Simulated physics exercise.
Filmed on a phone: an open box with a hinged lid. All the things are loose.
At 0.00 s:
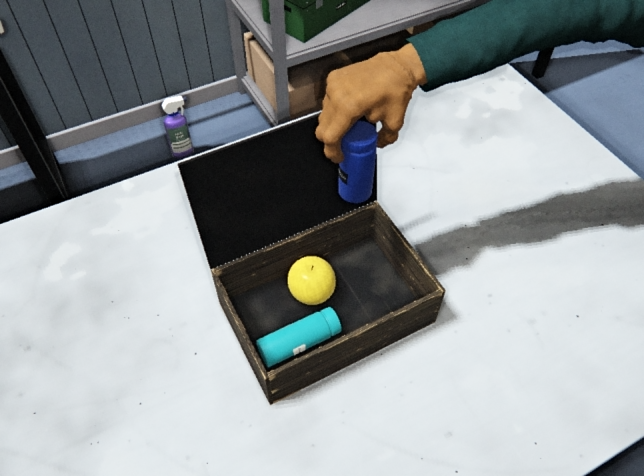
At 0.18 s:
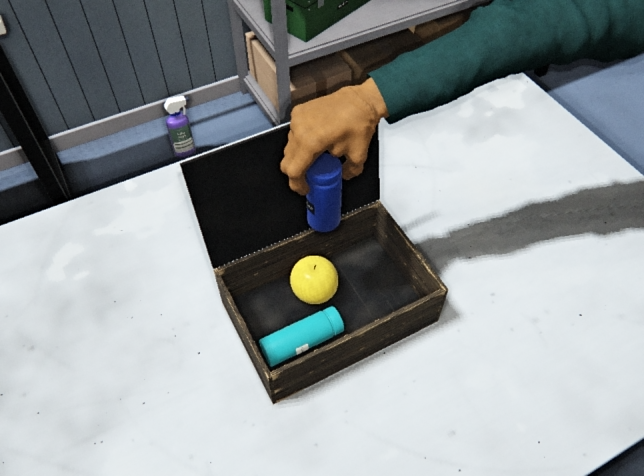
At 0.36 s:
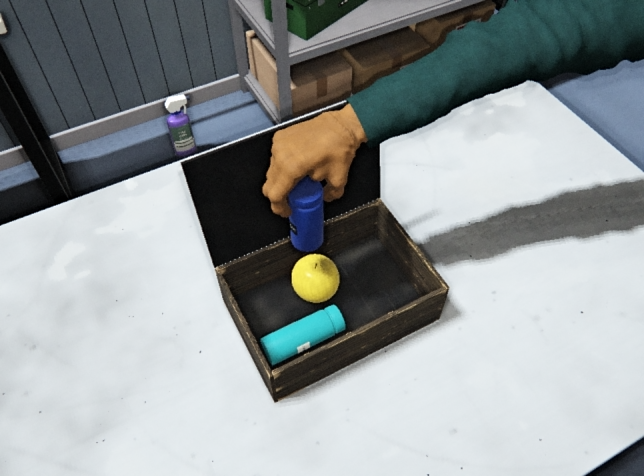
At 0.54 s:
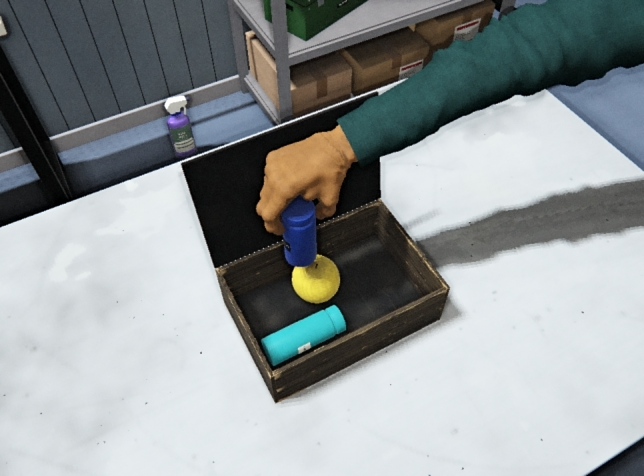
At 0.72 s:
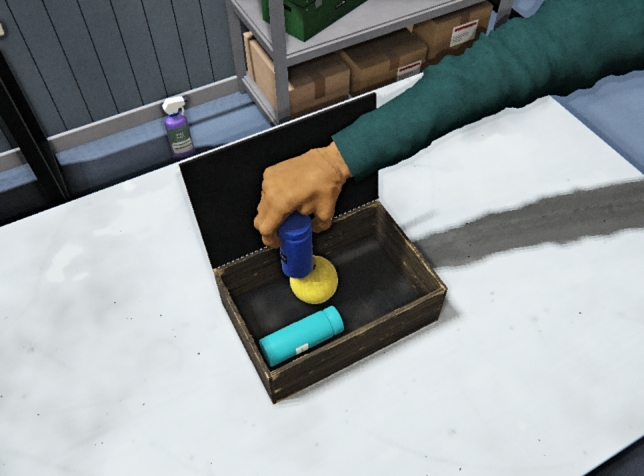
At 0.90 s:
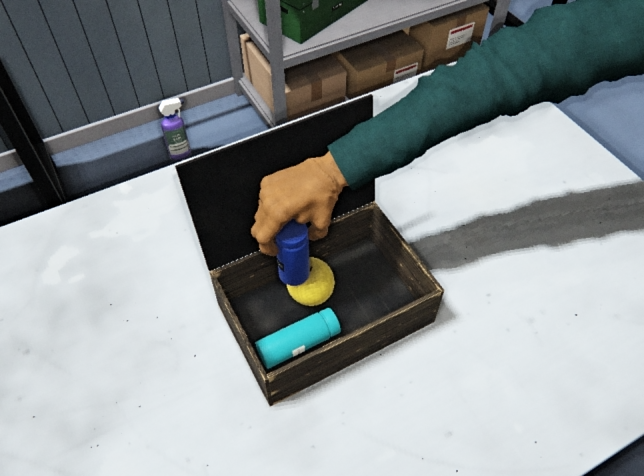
The footage shows a gloved hand lowering a blue shaker leftward and down into an open hinged box holding a yellow ball-like object and a turquoise shaker, then still gripping the blue shaker inside, beside the yellow object.
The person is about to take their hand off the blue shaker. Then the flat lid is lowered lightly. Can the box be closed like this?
The lid sits on the rim.
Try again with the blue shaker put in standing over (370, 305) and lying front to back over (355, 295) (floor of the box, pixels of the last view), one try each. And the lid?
In the first case it stays ajar; in the second case it sits on the rim.
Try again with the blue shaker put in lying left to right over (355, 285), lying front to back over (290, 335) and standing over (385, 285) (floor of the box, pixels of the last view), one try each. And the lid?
First try: It shuts flat; second try: It is held up; third try: It is held up.
After 1.30 s, blue shaker on its side near (263, 304); yellow apple rolled a little.
After 2.40 s, lid 66° above the rim; blue shaker on its side near (262, 295); yellow apple rolled about its own width.
After 2.90 s, lid 24° above the rim; blue shaker on its side near (262, 295); yellow apple rolled about its own width.
At rest (3.7 s), lid shut; tipped over in the box, blue shaker; moved from the start, yellow apple; turquoise shaker in place. Seen from the same camera at the end, blue shaker near (262, 295).
